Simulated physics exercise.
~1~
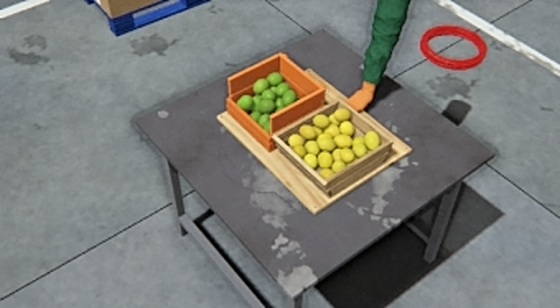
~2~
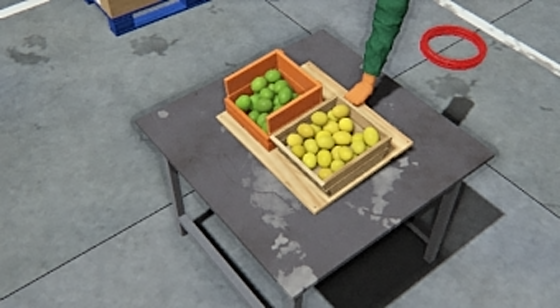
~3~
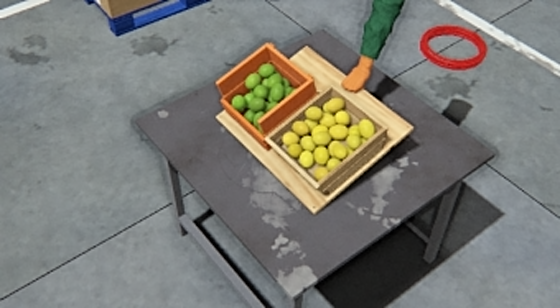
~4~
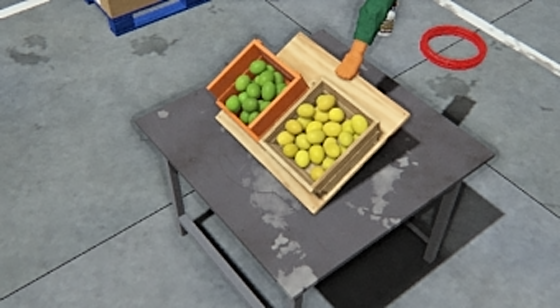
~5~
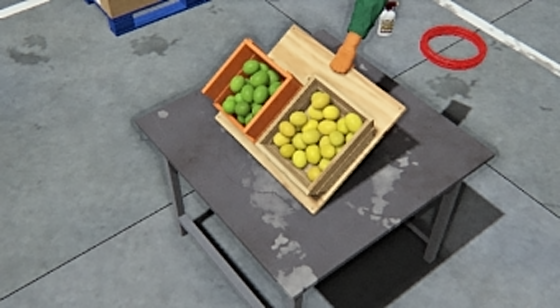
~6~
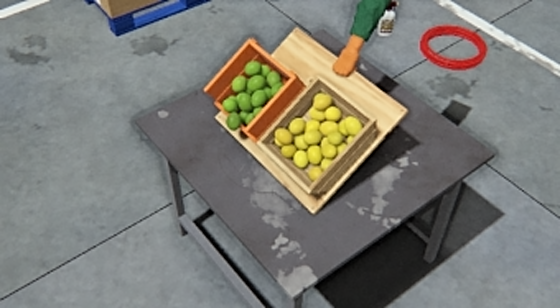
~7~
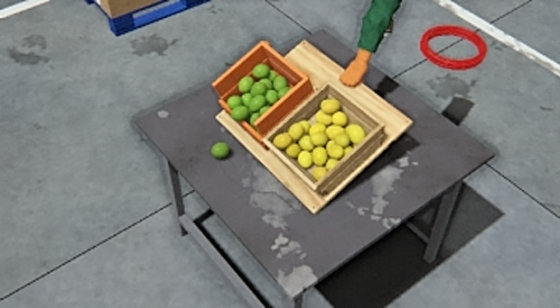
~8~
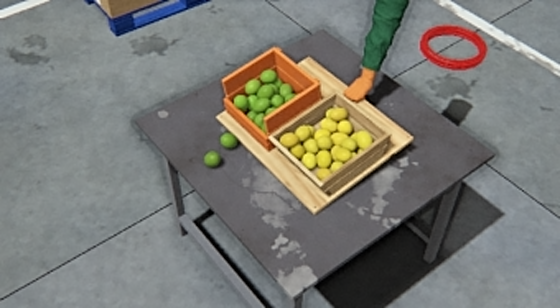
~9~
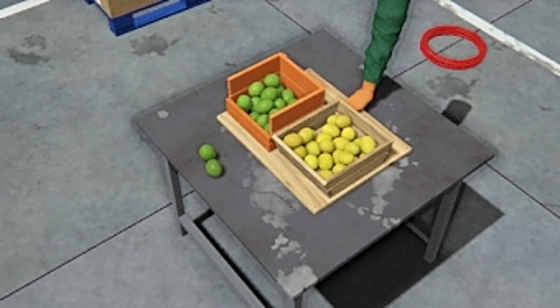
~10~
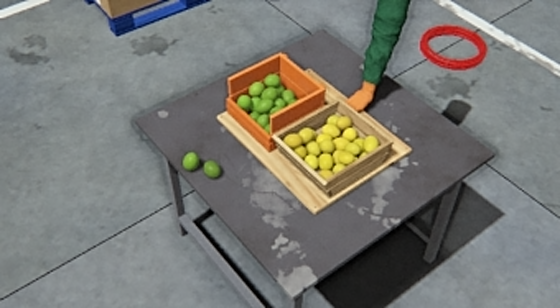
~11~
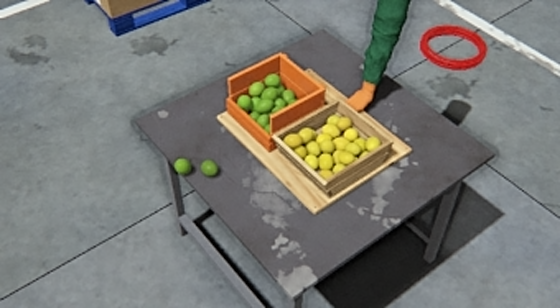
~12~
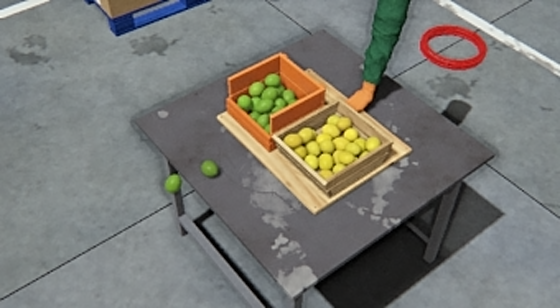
A green-sleeved arm with an orange glove lifts the right end of a plywood board on a grey table, tipping an orange box of limes and a wooden box of lemons toward the left. The tilt grows steep, and the limes bunch up at the low side of their box. As the hand starts lowering the board, one lime drops onto the tabletop, and a second follows it. The board settles flat with the lemons all still in their box. One stray lime rolls to the table's left edge and tips over it, while the other rests on top.
